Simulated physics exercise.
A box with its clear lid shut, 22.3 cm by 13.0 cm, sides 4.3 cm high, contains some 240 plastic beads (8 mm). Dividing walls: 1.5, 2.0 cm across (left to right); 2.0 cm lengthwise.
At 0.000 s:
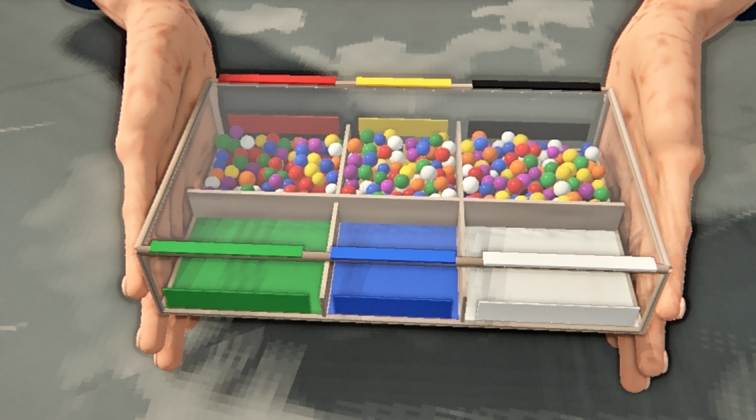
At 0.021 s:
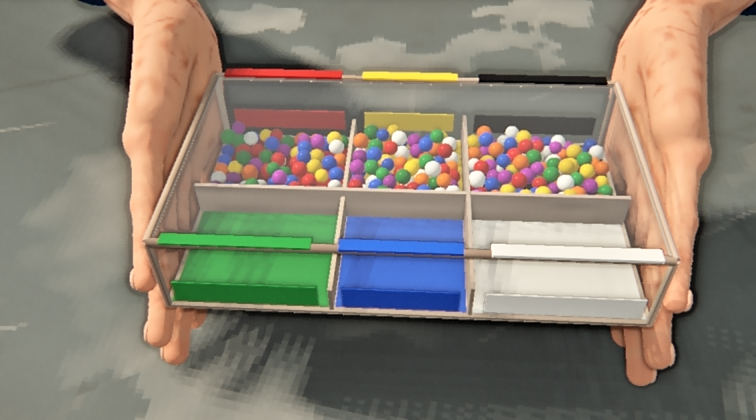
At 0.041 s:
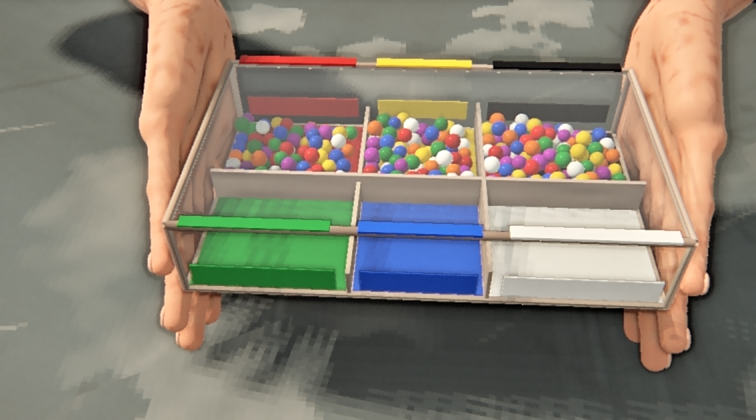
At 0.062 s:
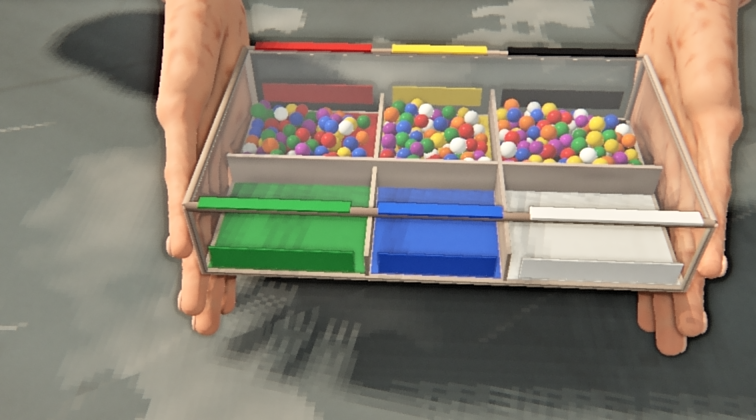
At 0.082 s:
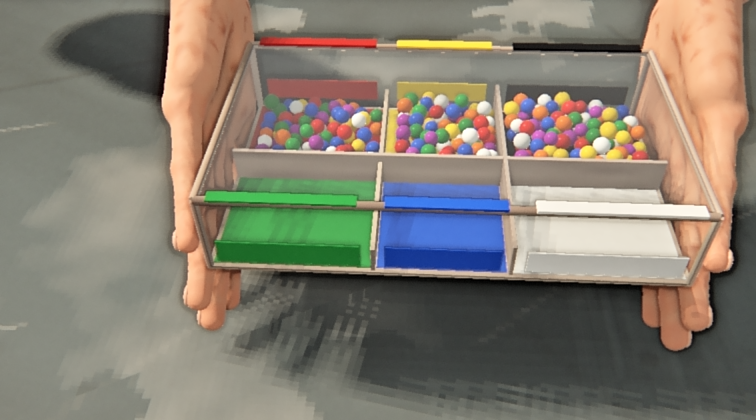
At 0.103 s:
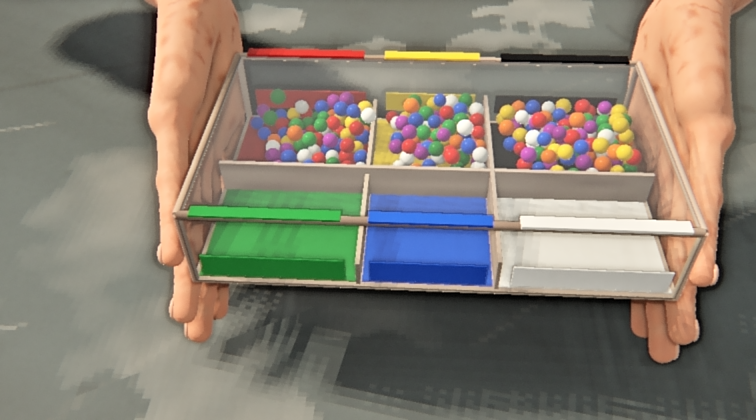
Two hands held a clear-lidded box of colorful beads above empty green, blue and white sections, moving it slightly up and to the right, then a little back down and left as the beads shifted.
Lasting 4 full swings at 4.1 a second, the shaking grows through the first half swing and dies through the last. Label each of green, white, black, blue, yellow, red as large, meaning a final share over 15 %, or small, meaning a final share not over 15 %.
Green: Small; white: Small; black: Large; blue: Small; yellow: Large; red: Small.
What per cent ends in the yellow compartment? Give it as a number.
It works out to around 30 per cent.
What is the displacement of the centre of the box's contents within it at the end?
It moves some 2.5 cm in all.
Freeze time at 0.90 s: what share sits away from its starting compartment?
Fraction displaced at the given time: Approx. 45 %.
Then, at 0.41 s, tilt 0 degrees; black 50 %, yellow 35 %, red 15 %; middle of all pieces near (399, 216).
Then, at 0.67 s, tilt 0 degrees; black 55 %, blue 5 %, yellow 25 %, red 15 %; middle of all pieces near (391, 235).
After 0.90 s, tilt 0 degrees; black 60 %, blue 5 %, yellow 25 %, red 10 %; middle of all pieces near (433, 209).
After 1.13 s, tilt 0 degrees; white 5 %, black 50 %, blue 5 %, yellow 30 %, red 10 %; middle of all pieces near (466, 180).
At rest (1.6 s), green 0 %, white 5 %, black 50 %, blue 5 %, yellow 30 %, red 10 %.
